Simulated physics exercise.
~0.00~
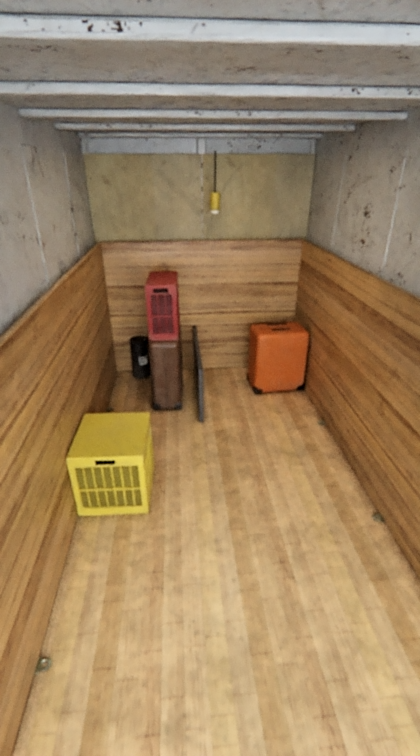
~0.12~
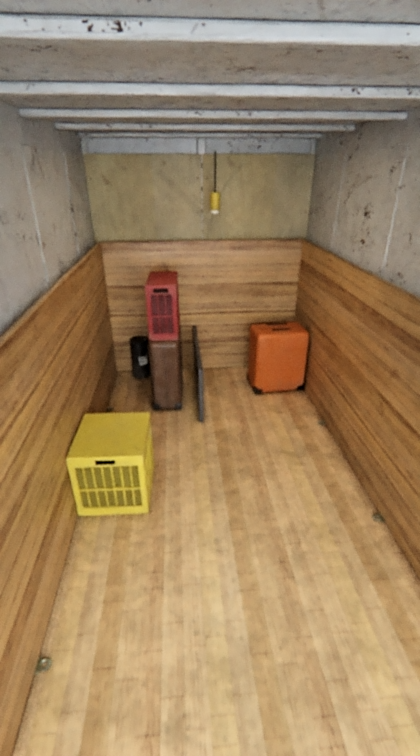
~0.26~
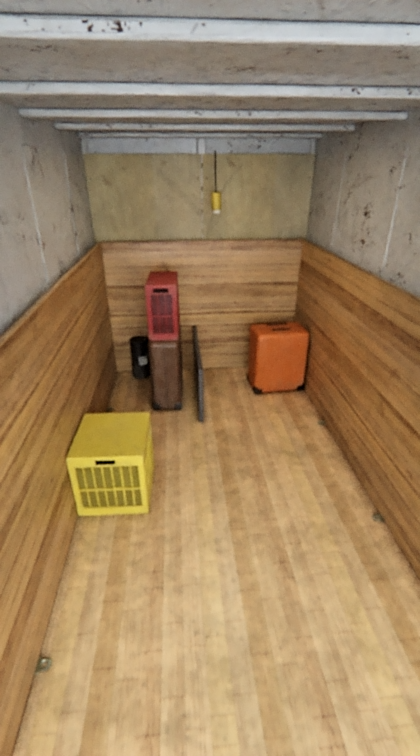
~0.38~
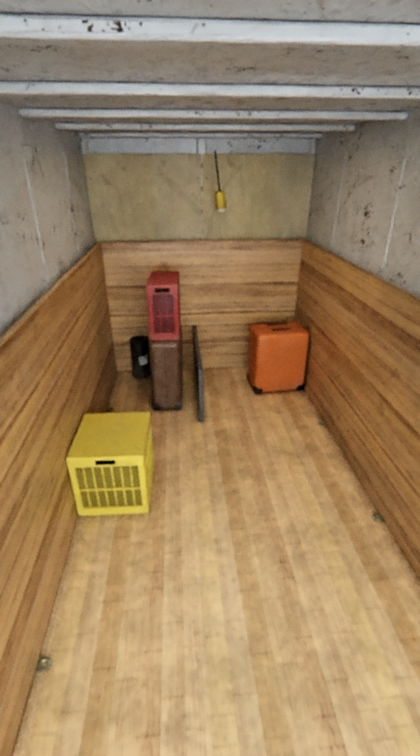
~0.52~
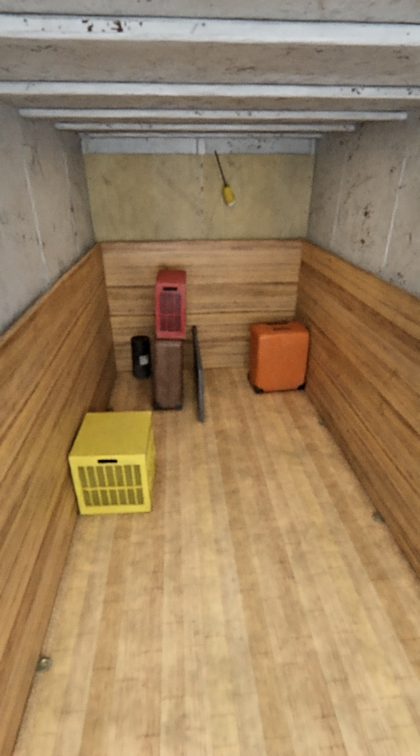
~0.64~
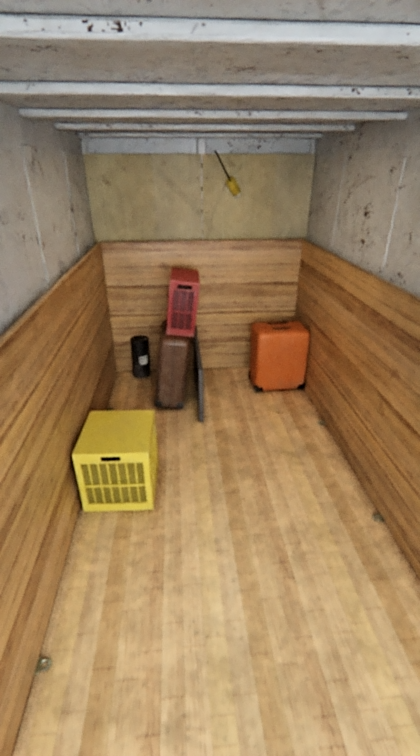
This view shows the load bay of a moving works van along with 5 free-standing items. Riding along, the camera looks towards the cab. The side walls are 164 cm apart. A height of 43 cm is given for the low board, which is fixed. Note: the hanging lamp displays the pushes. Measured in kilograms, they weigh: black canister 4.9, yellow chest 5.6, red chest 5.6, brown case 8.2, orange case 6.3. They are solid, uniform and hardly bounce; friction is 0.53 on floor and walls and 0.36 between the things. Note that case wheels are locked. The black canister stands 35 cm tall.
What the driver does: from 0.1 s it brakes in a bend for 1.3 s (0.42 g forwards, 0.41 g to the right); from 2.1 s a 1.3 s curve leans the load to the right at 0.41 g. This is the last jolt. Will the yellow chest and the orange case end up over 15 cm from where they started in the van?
At the end, yellow chest: Moved off, orange case: Near its start.
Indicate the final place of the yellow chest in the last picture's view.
About (159, 435).
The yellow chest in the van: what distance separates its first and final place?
Net shift near 34 cm.
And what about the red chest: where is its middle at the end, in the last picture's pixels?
Roughly pixel (238, 358).
Around 0.84 s, push 0.42 g forwards, 0.41 g right; yellow chest shifted 9 cm near (129, 454); orange case shifted 4 cm near (278, 356); red chest at 23° to upright.
Around 1.24 s, push 0.27 g forwards, 0.26 g right; red chest now off its perch; yellow chest shifted 29 cm near (153, 438); orange case shifted 4 cm near (278, 355).
Around 3.14 s, push 0.41 g right; yellow chest shifted 34 cm near (159, 435); orange case shifted 4 cm near (278, 355); brown case at 13° to upright.
Finally (5.6 s), off its perch, red chest; not toppled but over 15 cm from the start, yellow chest; the other 3 still in place (within 15 cm). In the last view, yellow chest near (159, 435), orange case near (278, 355).
